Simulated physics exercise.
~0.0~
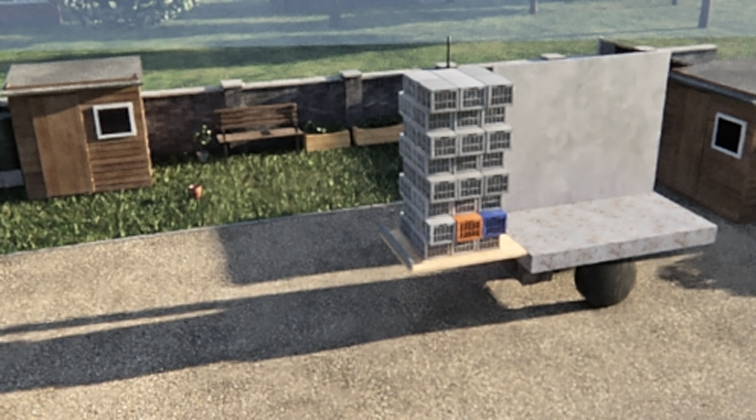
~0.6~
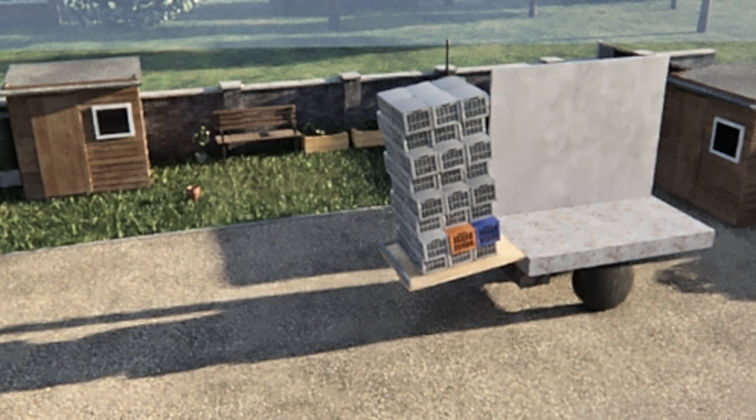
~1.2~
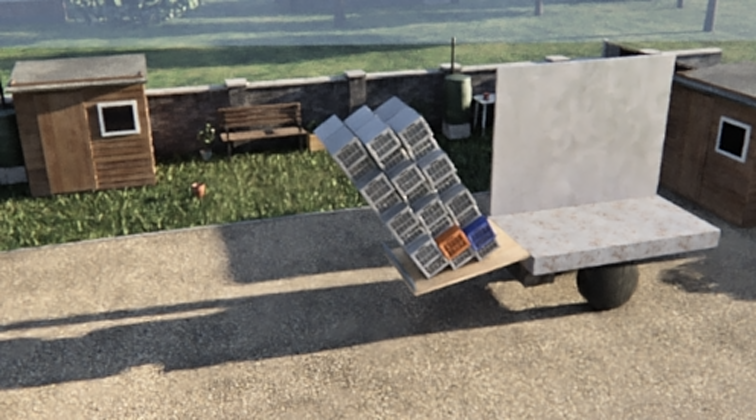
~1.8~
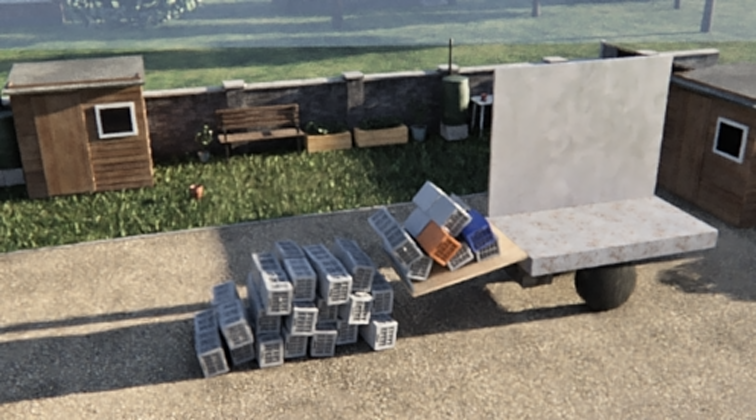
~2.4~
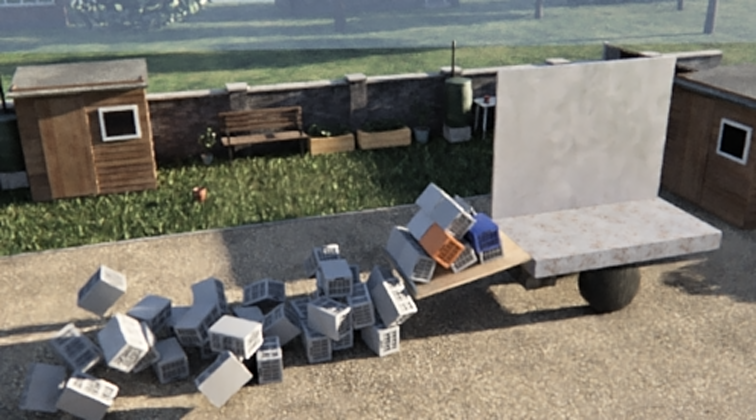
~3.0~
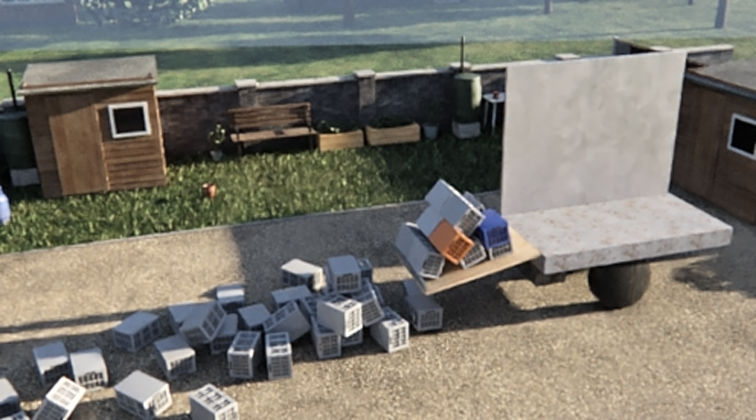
The video shows a tall stack of grey crates, with one orange and one blue at the bottom, leaning left as the platform beneath it tilts, then toppling. Most crates tumble and scatter across the gravel, while a small heap including the coloured ones stays on the sloping platform.
